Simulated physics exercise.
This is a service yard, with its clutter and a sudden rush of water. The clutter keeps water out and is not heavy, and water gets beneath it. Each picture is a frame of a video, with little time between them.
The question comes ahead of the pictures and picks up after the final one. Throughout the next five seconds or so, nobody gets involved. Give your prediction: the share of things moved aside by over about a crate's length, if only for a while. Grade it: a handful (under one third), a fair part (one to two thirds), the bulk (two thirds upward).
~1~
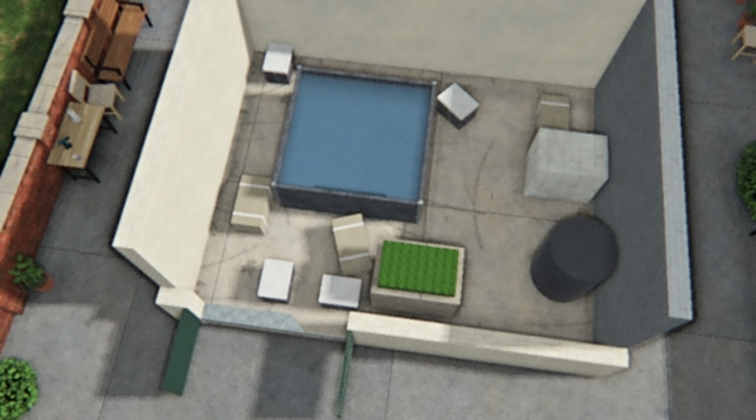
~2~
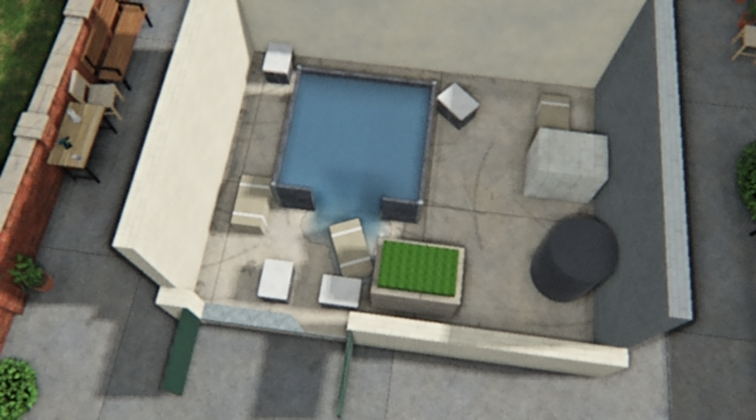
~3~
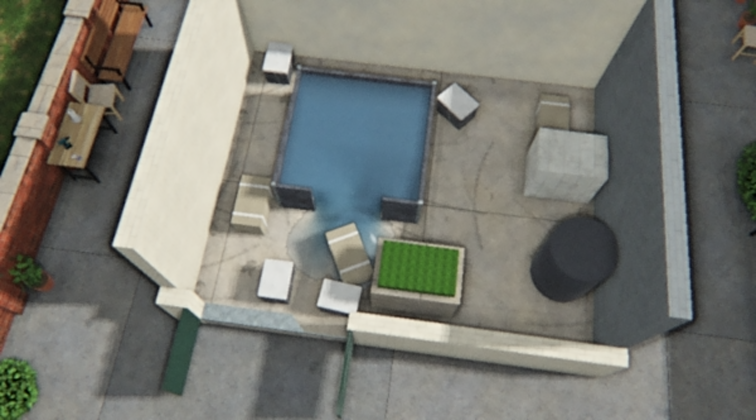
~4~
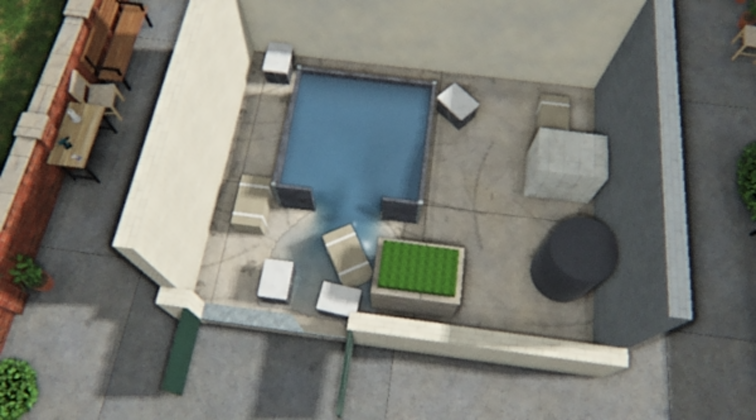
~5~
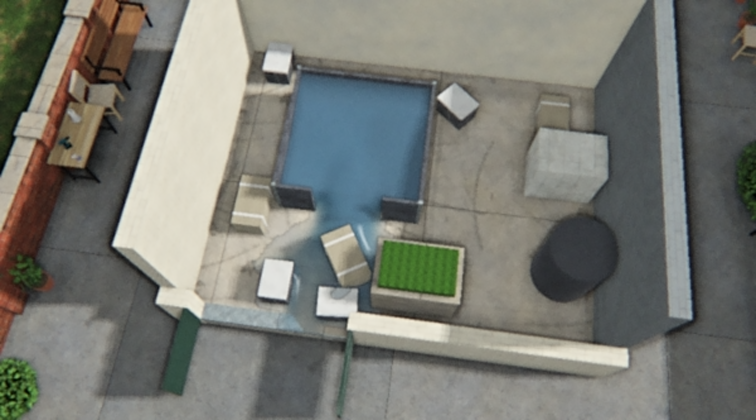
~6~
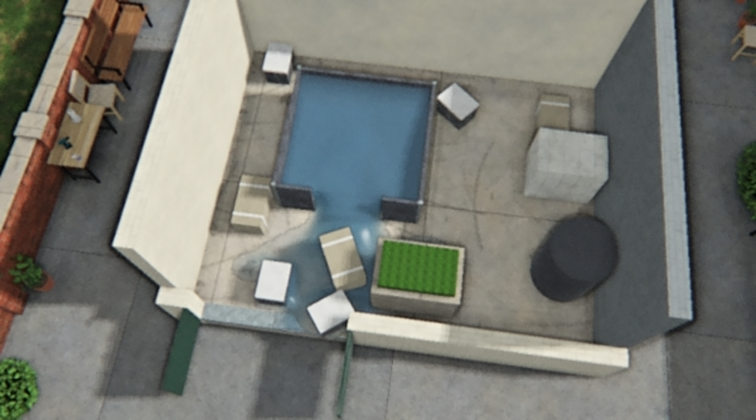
A fair part.
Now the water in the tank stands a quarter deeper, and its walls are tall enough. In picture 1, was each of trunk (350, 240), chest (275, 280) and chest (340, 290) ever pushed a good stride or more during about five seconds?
Went the distance, went the distance, went the distance.
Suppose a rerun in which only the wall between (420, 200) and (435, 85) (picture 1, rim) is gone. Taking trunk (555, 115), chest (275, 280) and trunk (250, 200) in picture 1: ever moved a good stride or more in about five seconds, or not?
In turn: Yes, not that far, no.
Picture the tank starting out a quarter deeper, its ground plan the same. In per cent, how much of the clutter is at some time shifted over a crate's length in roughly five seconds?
I'd say somewhere about 40 percent.
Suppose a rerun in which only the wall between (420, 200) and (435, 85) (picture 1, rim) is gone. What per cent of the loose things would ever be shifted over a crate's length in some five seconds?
Around 60 in a hundred.
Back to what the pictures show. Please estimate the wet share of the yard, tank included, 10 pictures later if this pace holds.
About 50 in a hundred.
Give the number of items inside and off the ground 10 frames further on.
The tally stands at 0.
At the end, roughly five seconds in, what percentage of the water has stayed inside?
About 52 percent.
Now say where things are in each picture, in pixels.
In the first frame, a trunk at (352, 241), on the bottom; a chest at (341, 290) rests on the ground; 0 of 7 have shifted.
In the second frame, a trunk at (351, 247) rests on the ground, close to its start; a chest at (341, 290), on the bottom; 1 of 7 have shifted.
In the third frame, a trunk at (349, 252) rests on the ground, close to its start; a chest at (340, 296) rests on the ground, close to its start; 2 of 7 have shifted.
In the fourth frame, a trunk at (347, 254) rests on the ground, close to its start; a chest at (339, 299) rests on the ground, close to its start; 2 of 7 have shifted.
In the fifth frame, a trunk at (346, 254), afloat, close to its start; a chest at (338, 301) rests on the ground, close to its start; 2 of 7 have shifted.
In the sixth frame, a trunk at (342, 257) floats, a stride from its start; a chest at (331, 311), on the bottom, a stride from its start; 2 of 7 have shifted.
A moment on, 2 of 7 are well off their spots; 1 afloat.
Next, 3 of 7 are well off their spots; 0 afloat.
Later, 3 of 7 are well off their spots; 0 afloat.
In the end, 3 of 7 are well off their spots, and 3 have been at some point; 0 afloat.
